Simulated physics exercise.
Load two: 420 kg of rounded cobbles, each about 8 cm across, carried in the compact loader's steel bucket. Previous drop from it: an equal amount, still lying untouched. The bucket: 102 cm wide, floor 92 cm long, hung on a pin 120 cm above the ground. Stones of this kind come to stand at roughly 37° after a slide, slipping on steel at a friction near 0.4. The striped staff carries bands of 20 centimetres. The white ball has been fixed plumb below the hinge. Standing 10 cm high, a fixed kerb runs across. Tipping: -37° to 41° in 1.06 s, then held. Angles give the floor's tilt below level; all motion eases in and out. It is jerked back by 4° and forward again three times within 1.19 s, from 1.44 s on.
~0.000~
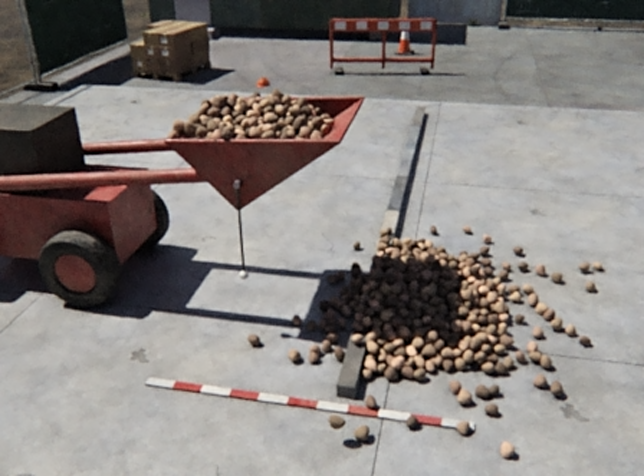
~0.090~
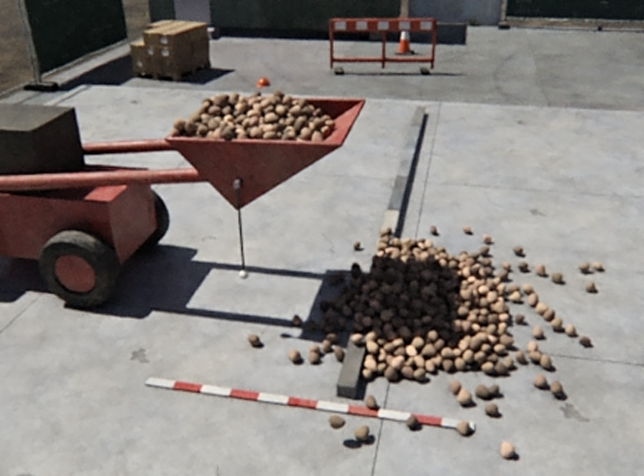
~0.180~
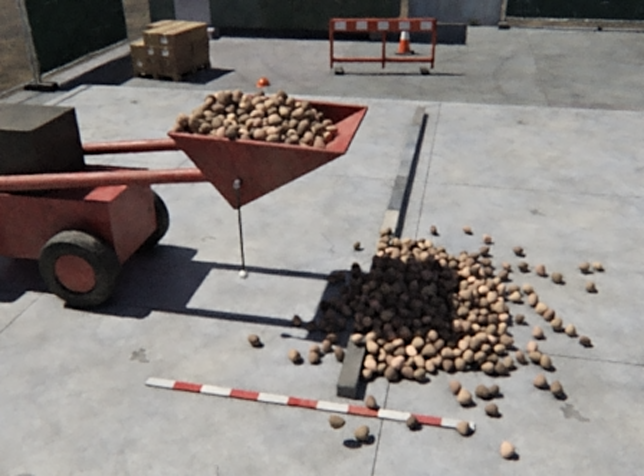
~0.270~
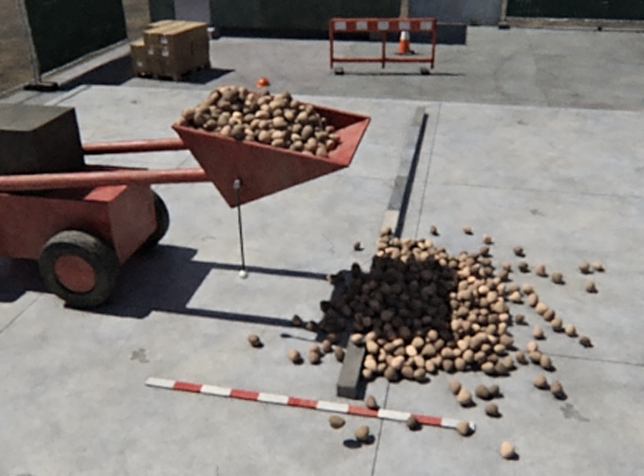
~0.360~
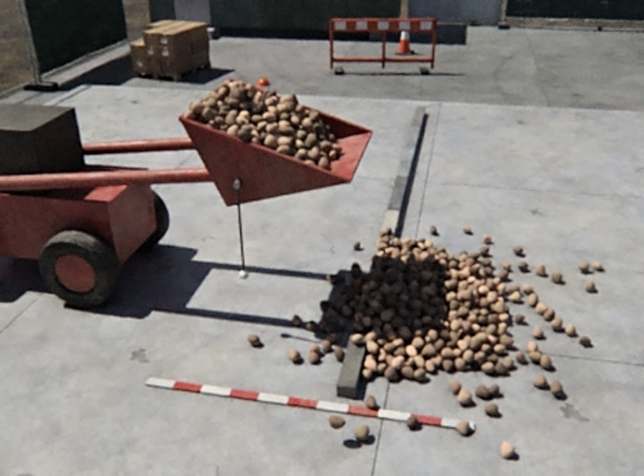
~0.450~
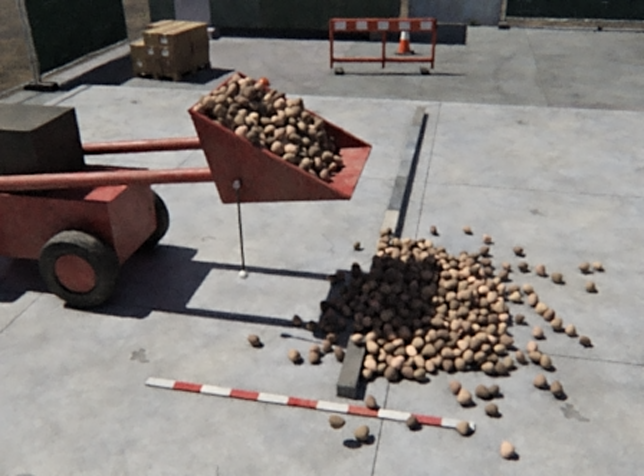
At first, a red loader on the left holds a bucket heaped with brown, rounded stones, beside a scattered pile on the concrete. The bucket then rotates steadily clockwise, its right lip lowering and its back rising, while the stones turn with it and the pile on the ground stays still.
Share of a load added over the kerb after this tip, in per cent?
Some 40 %.
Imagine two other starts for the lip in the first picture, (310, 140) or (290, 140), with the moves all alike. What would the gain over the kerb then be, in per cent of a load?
Close to 15 per cent, followed by close to 10 per cent.
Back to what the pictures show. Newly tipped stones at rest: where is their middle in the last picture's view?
Centre at roughly (363, 284).
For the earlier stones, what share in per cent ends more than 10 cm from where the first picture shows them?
Near 10 per cent, I reckon.
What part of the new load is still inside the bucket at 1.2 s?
Near 50 per cent of the load is held.
After 0.8 s the floor is at 29°; in per cent of one load, 100 in the bucket, 11 on this side of the kerb, 89 over the kerb; the foremost stones are at (586, 304).
After 1.2 s the floor is at 41°; in per cent of one load, 49 in the bucket, 58 on this side of the kerb, 92 over the kerb; the foremost stones are at (586, 304).
After 3.1 s the floor is at 41°; in per cent of one load, 0 in the bucket, 71 on this side of the kerb, 129 over the kerb; the foremost stones are at (589, 299).
After 5.7 s the floor is at 41°; in per cent of one load, 0 in the bucket, 71 on this side of the kerb, 129 over the kerb; the foremost stones are at (589, 299). Net gain over the kerb, 40.
